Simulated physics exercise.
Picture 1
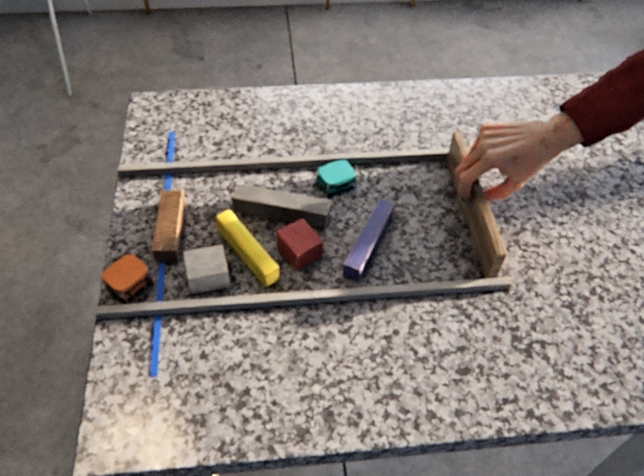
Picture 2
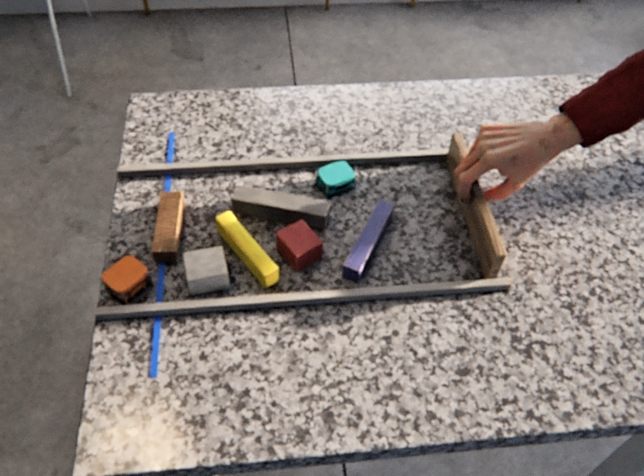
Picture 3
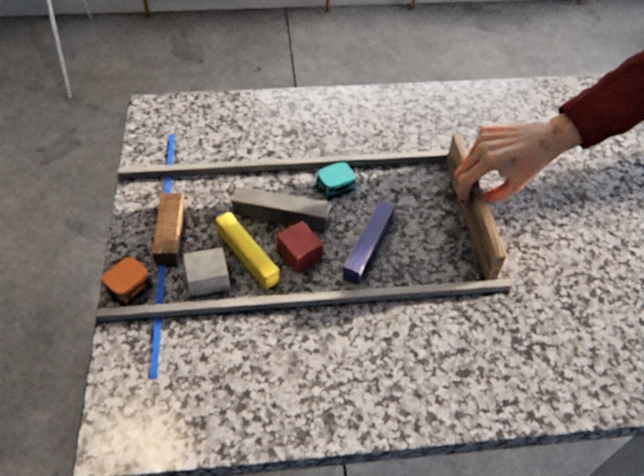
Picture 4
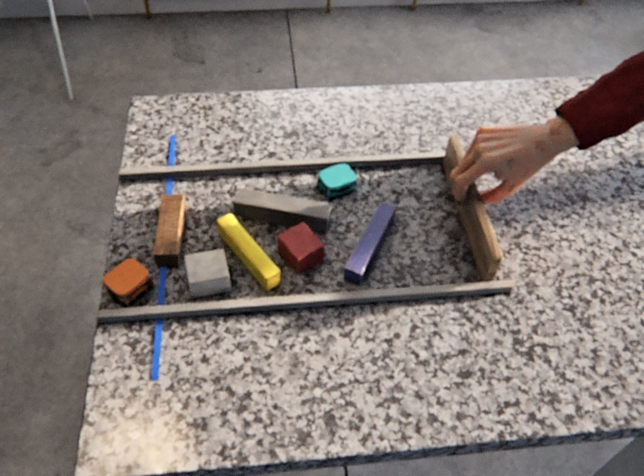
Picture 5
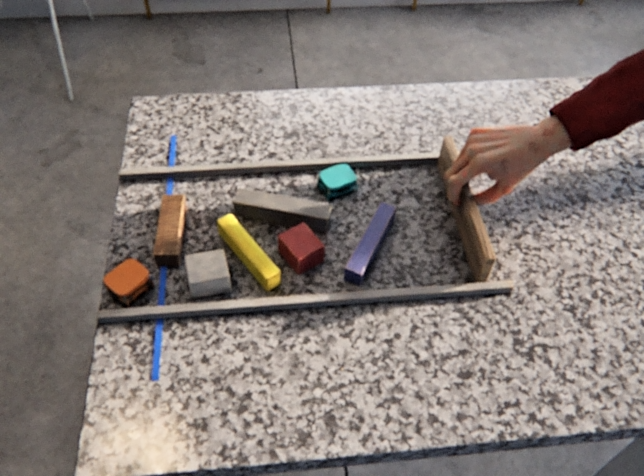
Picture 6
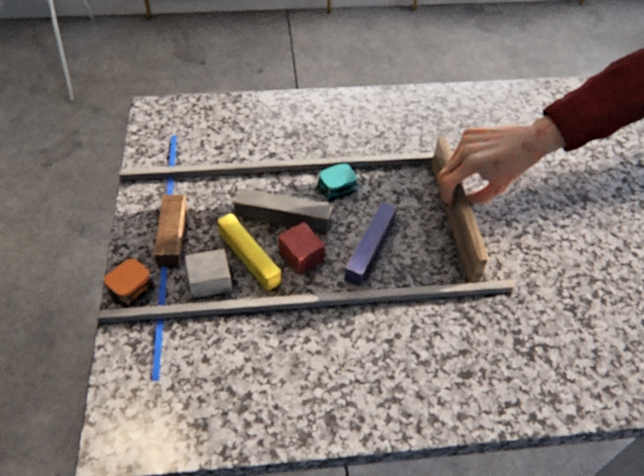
On a speckled stone tabletop, colourful blocks and bars lie scattered between two long rails, with a strip of blue tape at the left. A hand at the right grips an upright wooden board, holds it nearly still, then slides it slightly left while the pieces stay put.
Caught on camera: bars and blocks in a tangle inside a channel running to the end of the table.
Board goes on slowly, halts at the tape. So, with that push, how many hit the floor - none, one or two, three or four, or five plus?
I'd say three or four.
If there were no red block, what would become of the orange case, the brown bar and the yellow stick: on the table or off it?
As for the orange case, it is not retained; the brown bar is not retained; the yellow stick is retained.
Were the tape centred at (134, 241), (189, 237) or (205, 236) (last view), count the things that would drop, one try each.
So, one try after another, the floor gets 6, then 2, then 1.
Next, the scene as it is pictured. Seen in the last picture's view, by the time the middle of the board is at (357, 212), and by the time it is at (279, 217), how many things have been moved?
The first count is 2, and then it's 7.
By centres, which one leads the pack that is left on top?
The one in question is the yellow stick.
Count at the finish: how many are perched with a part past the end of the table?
The count would be 2.
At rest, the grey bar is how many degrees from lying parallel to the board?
It is near 15° out of line.
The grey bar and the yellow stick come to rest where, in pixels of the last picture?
(126, 208) and (102, 269), approximately.
Soon after, none off yet; orange case at rest near (129, 283); brown bar at rest near (171, 229); white block at rest near (209, 274).
Then, none off yet; orange case moving near (125, 283); brown bar moved a little near (158, 229); white block moved about its own width near (170, 278).
At rest, the number that fall off is three or four; fallen, white block, brown bar and orange case.
